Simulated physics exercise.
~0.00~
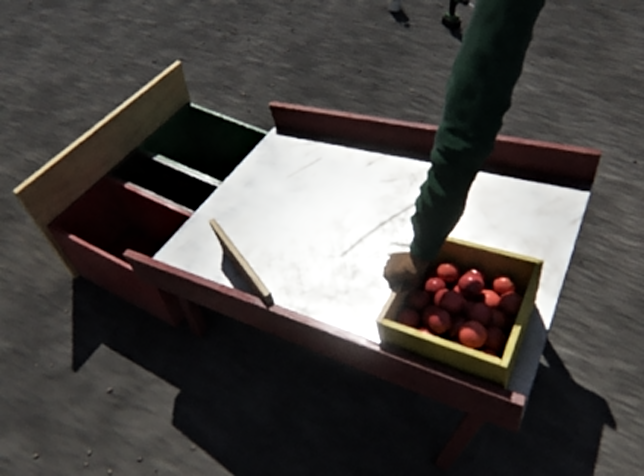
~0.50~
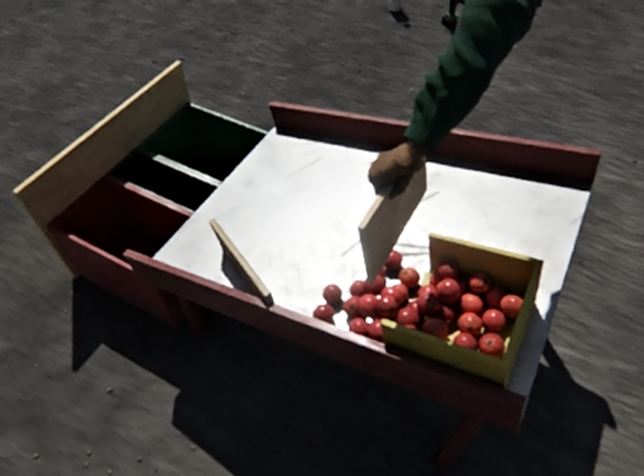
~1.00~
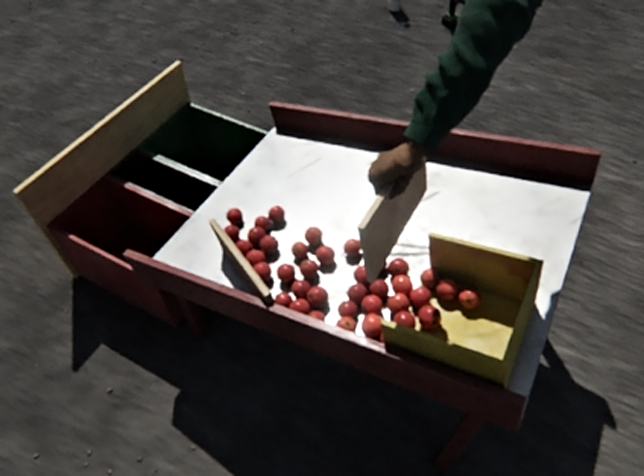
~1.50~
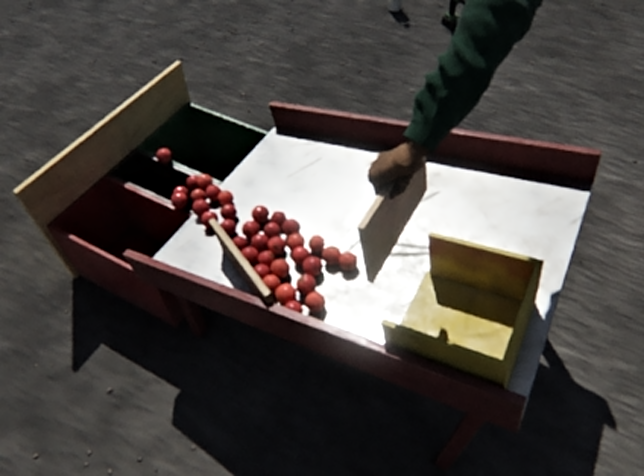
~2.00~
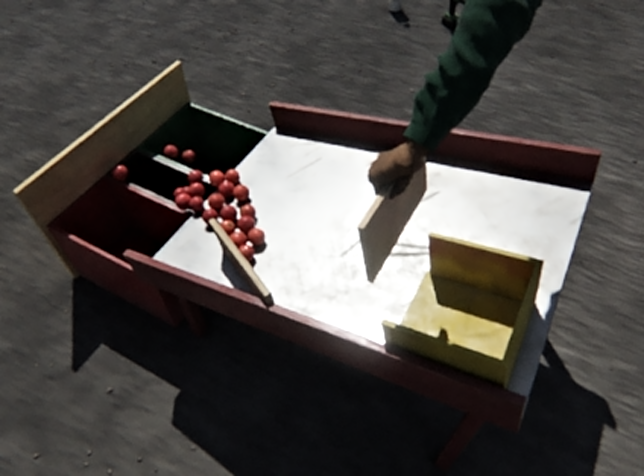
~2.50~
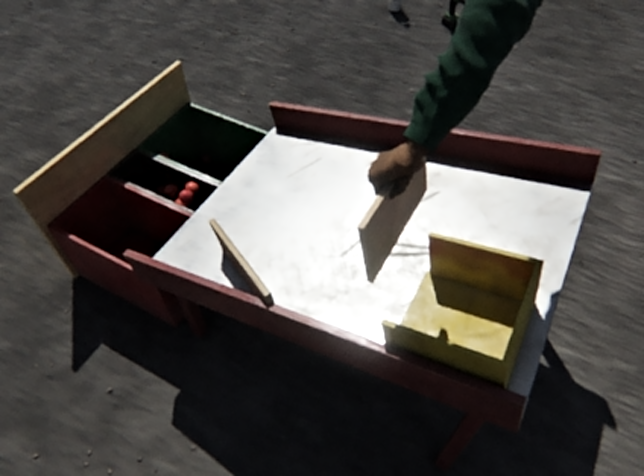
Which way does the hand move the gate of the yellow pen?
The hand moves the gate up, clear of the balls in the yellow pen.
